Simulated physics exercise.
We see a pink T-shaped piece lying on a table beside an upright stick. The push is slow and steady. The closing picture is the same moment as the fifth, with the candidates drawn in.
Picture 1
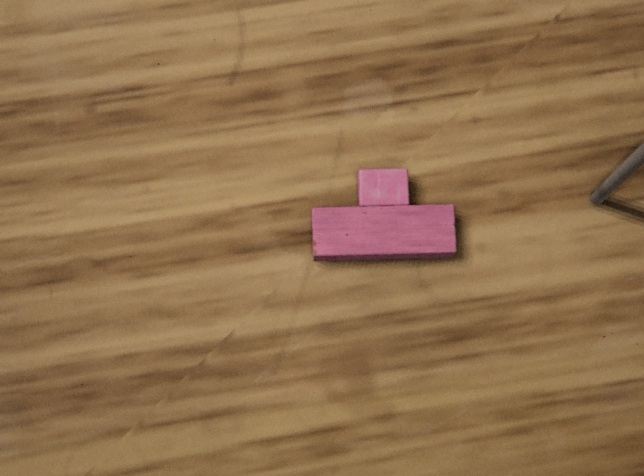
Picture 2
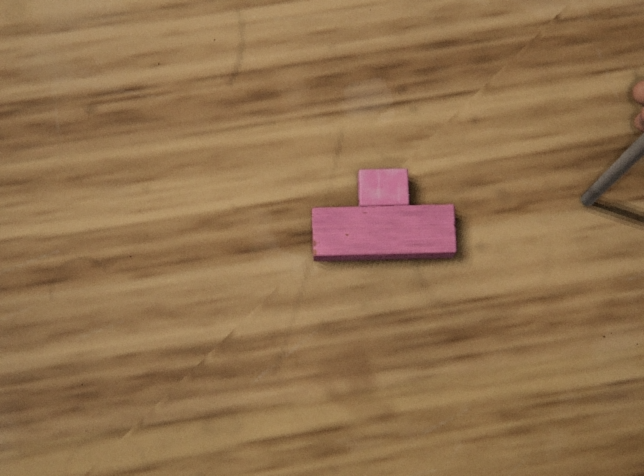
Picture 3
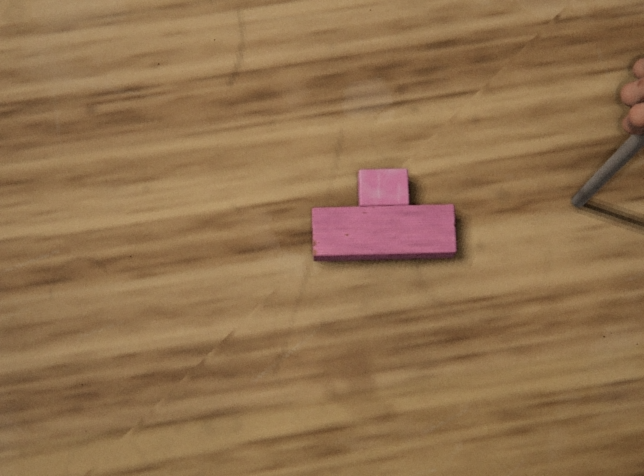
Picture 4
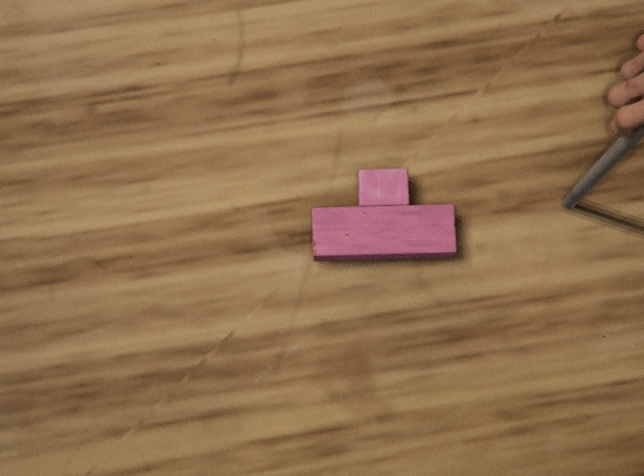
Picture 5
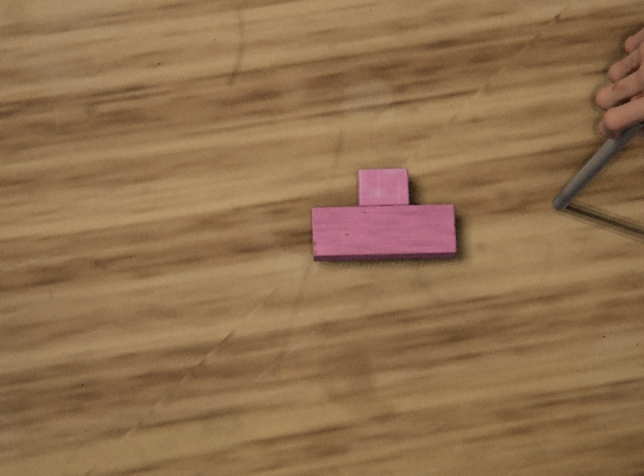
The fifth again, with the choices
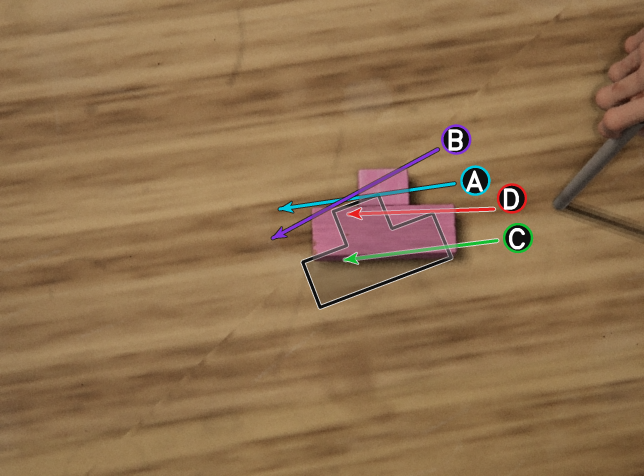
On a wooden table, a hand slides a gray stick left while the pink T-shaped piece stays still.
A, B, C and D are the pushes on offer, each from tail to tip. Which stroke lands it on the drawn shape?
B is the one.
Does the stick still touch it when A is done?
At the end, yes.
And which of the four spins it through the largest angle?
Stroke A.
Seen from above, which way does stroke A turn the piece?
On that stroke, anticlockwise.
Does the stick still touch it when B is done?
No.
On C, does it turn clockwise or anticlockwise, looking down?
Clockwise.
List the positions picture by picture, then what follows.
In the first picture, pink T-shaped piece (385, 230).
In the second picture, pink T-shaped piece (385, 230).
In the third picture, pink T-shaped piece (385, 230).
In the fourth picture, pink T-shaped piece (385, 230).
In the fifth picture, pink T-shaped piece (385, 230).
On the marked copy, A from (455, 184) to (280, 209); B from (438, 149) to (273, 238); C from (497, 241) to (345, 260); D from (494, 209) to (349, 214).
Following B. Soon after the start, foot of the stick (379, 182), piece (380, 243).
Later, foot of the stick (320, 213), piece (380, 255).
In the end, foot of the stick (273, 239), piece (380, 255); it fills the outline.
As for the rest, A leaves the piece out of the outline, at (332, 247); C leaves the piece out of the outline, at (292, 198); D leaves the piece out of the outline, at (286, 259).
